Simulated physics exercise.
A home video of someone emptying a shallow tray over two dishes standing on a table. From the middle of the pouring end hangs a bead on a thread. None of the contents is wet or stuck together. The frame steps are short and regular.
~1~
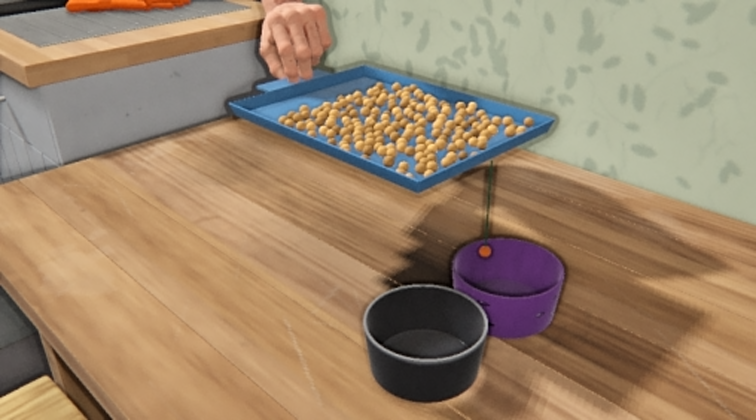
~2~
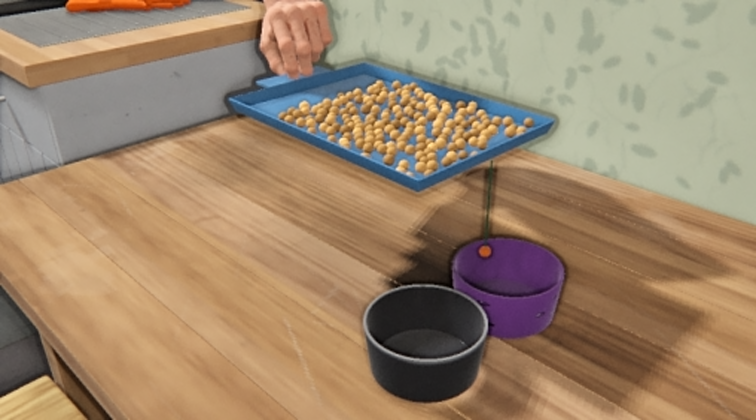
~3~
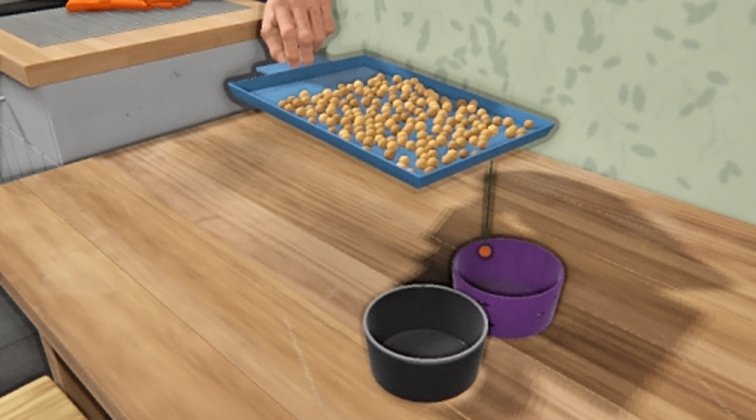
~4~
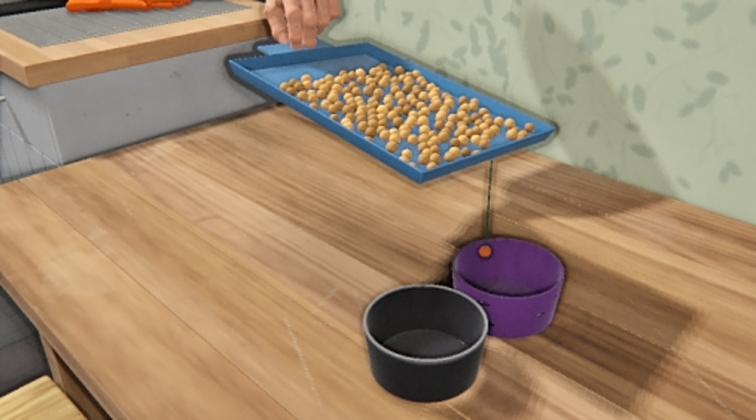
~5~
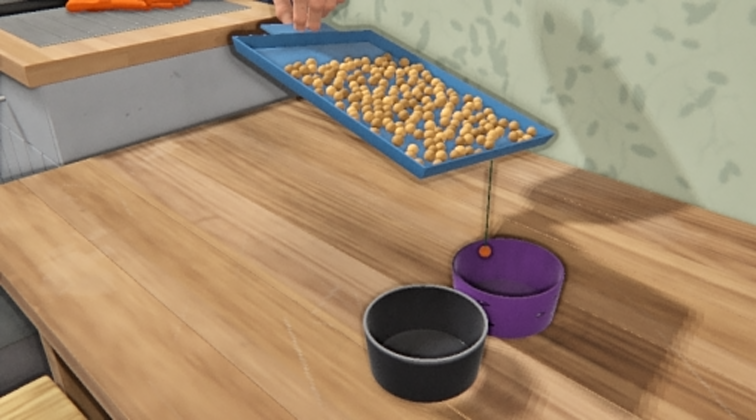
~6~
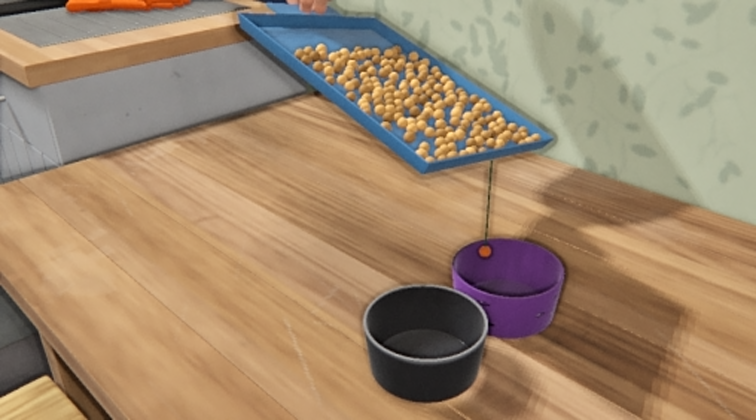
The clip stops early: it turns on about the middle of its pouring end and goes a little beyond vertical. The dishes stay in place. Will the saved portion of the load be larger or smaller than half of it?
It is smaller than half.
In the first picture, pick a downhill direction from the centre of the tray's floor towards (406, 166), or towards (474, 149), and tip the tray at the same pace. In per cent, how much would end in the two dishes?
The first gives 90 %, the second 60 %.
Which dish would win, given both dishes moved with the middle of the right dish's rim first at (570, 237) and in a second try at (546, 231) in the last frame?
At place one the right of the pair; at place two the right of the pair.
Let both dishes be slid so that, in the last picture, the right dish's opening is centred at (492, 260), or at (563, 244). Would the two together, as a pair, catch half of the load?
In the first position a minority, in the second a majority.
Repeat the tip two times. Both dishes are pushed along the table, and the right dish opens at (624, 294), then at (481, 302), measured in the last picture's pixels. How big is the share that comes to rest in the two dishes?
First position: Some 0 %; second position: Some 0 %.
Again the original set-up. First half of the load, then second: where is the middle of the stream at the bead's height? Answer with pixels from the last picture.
Roughly at (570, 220) first, and then at (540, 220).
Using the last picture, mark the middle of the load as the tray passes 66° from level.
Mark it at roughly (539, 172) in the final frame.
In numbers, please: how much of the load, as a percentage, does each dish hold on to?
Split in per cent - left dish 0, right dish 20.
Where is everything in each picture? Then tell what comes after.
In the first picture, corners of the pouring end (418, 178) and (548, 119), level; middle of the load (405, 124), round wooden beads; left dish (472, 368); right dish (552, 307); bead on its thread (485, 251).
In the second picture, corners of the pouring end (419, 177) and (548, 120), level; middle of the load (405, 122).
In the third picture, corners of the pouring end (420, 173) and (549, 123), tipped barely, lowest at the right corner; middle of the load (406, 118).
In the fourth picture, corners of the pouring end (422, 169) and (549, 127), tipped a little, lowest at the right corner; middle of the load (408, 110).
In the fifth picture, corners of the pouring end (425, 164) and (549, 132), tipped clearly, lowest at the right corner; middle of the load (413, 104).
In the sixth picture, corners of the pouring end (428, 160) and (548, 136), tipped clearly, lowest at the right corner; middle of the load (424, 100), almost all on the move; left dish (472, 368); right dish (552, 307).
Just after the last frame, tray tipped steeply; roughly half on the tray; about a tenth in the right dish; roughly a quarter outside both; roughly a quarter in the air.
A moment on, tray tipped past a quarter turn; roughly a quarter in the right dish; the larger part outside both.
Further on, tray tipped past a quarter turn; roughly a quarter in the right dish; the larger part outside both.
When it is over, tray tipped past a quarter turn; not one in the left dish; roughly a quarter in the right dish; the larger part outside both.
